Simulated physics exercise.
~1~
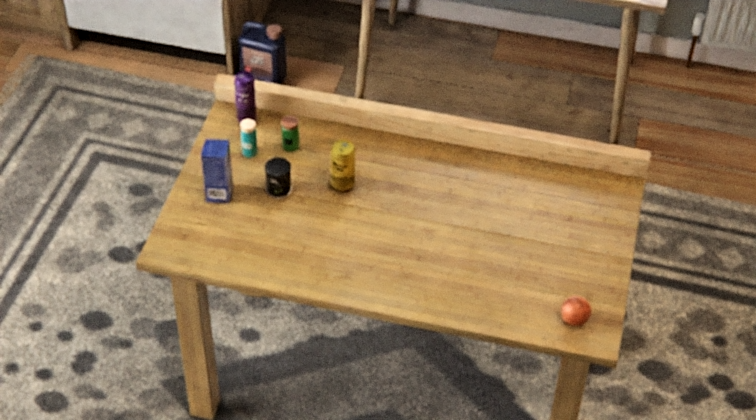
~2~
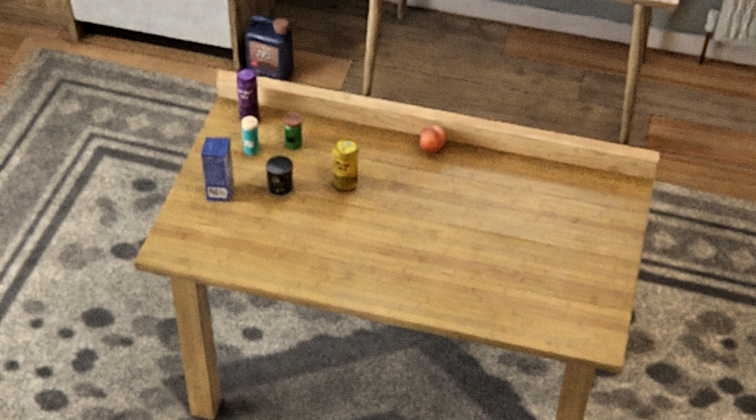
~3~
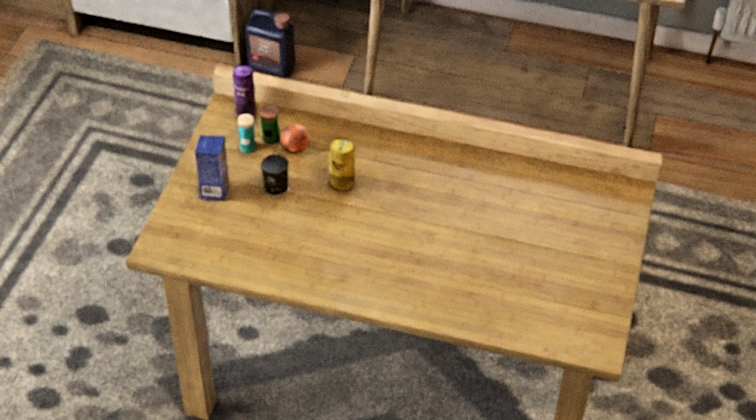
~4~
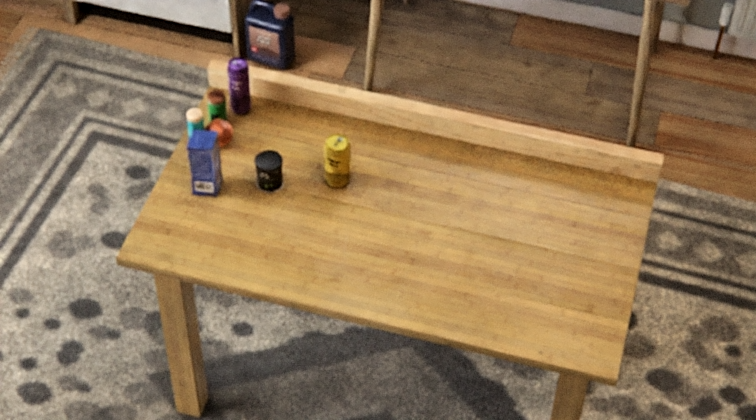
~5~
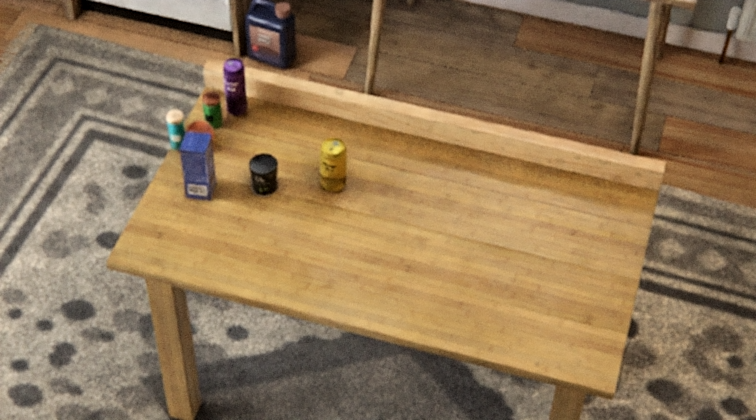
A wooden table with a raised strip along its far edge stands on a patterned grey rug, seen from above by a slightly drifting camera. Toward its left side are a blue carton, a purple can, turquoise and green shakers, a black tin and a yellow can, with an orange ball near the right front corner. The ball travels to the far strip, then moves left along it toward the shakers. It reaches them, and both shift left, still upright. Finally, the ball rests partly hidden behind the carton, with the displaced shakers beside it and the other items still standing in place.
